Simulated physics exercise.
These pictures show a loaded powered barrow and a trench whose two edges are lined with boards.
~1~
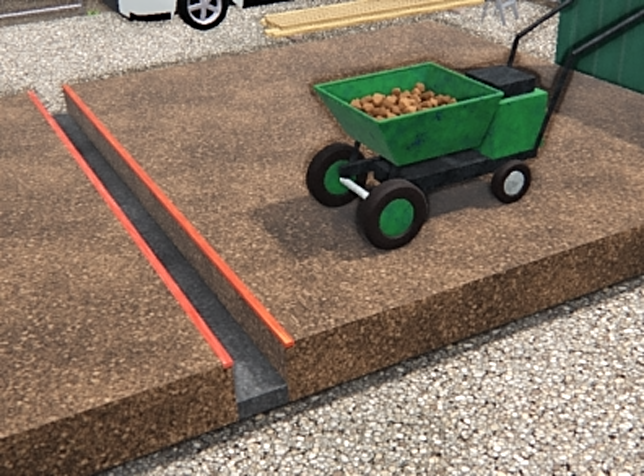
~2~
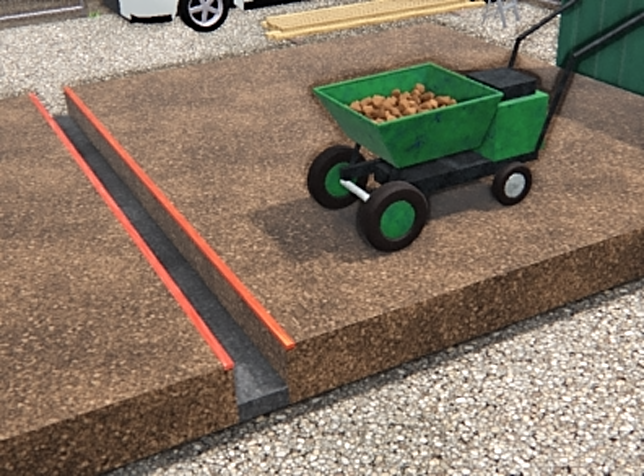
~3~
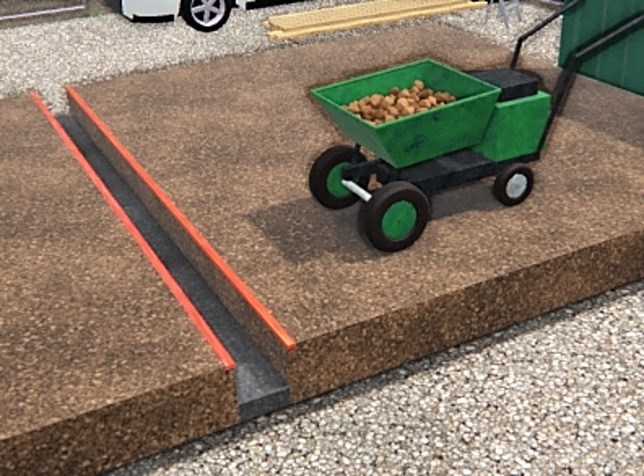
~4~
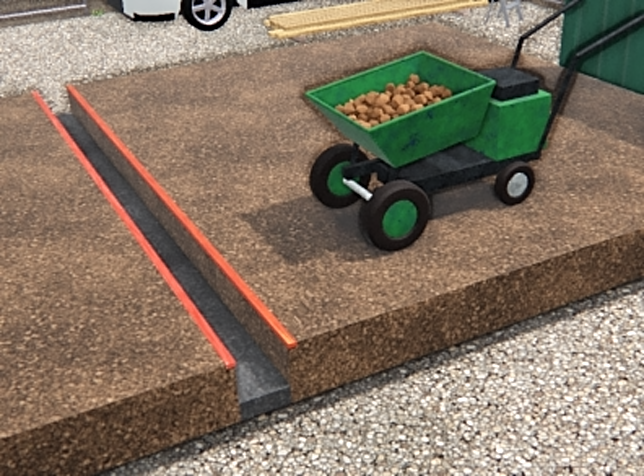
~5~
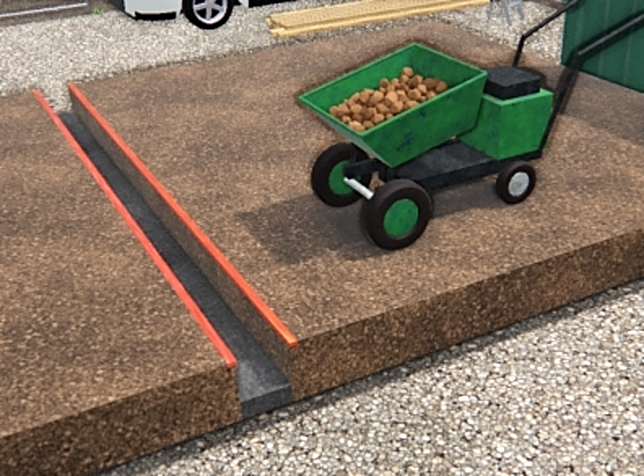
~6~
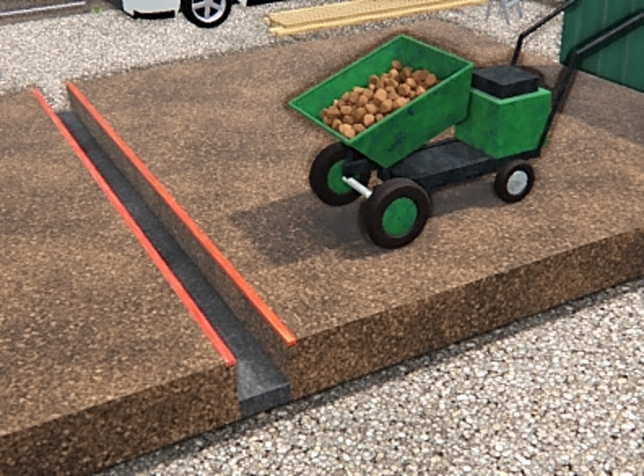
The green skip of a loaded barrow tilts gradually forward to the left beside a narrow trench.
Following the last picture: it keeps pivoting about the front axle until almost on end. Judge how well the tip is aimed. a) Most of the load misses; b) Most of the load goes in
The answer is a.
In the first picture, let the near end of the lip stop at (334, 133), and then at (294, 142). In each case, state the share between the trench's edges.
Position 1 near 90 %, position 2 near 60 %.
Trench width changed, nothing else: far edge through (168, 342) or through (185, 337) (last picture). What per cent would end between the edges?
The first case gives around 20 percent, and the second around 20 percent.
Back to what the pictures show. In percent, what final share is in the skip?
About 10 in a hundred.
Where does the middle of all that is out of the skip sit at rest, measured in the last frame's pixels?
Resting centre, last picture - approx. (249, 249).
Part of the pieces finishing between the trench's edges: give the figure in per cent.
About 20 per cent.
Just after the last frame, skip tipped steeply; every one in the skip.
A moment on, skip tipped steeply; almost all in the skip; just a few short of the trench; just a few falling.
Further on, skip tipped right over; roughly half in the skip; roughly a third short of the trench; about a tenth in or heaped over the trench; just a few falling.
When it is over, skip tipped right over; about a tenth in the skip; roughly two thirds short of the trench; roughly a quarter in or heaped over the trench; not one beyond it.
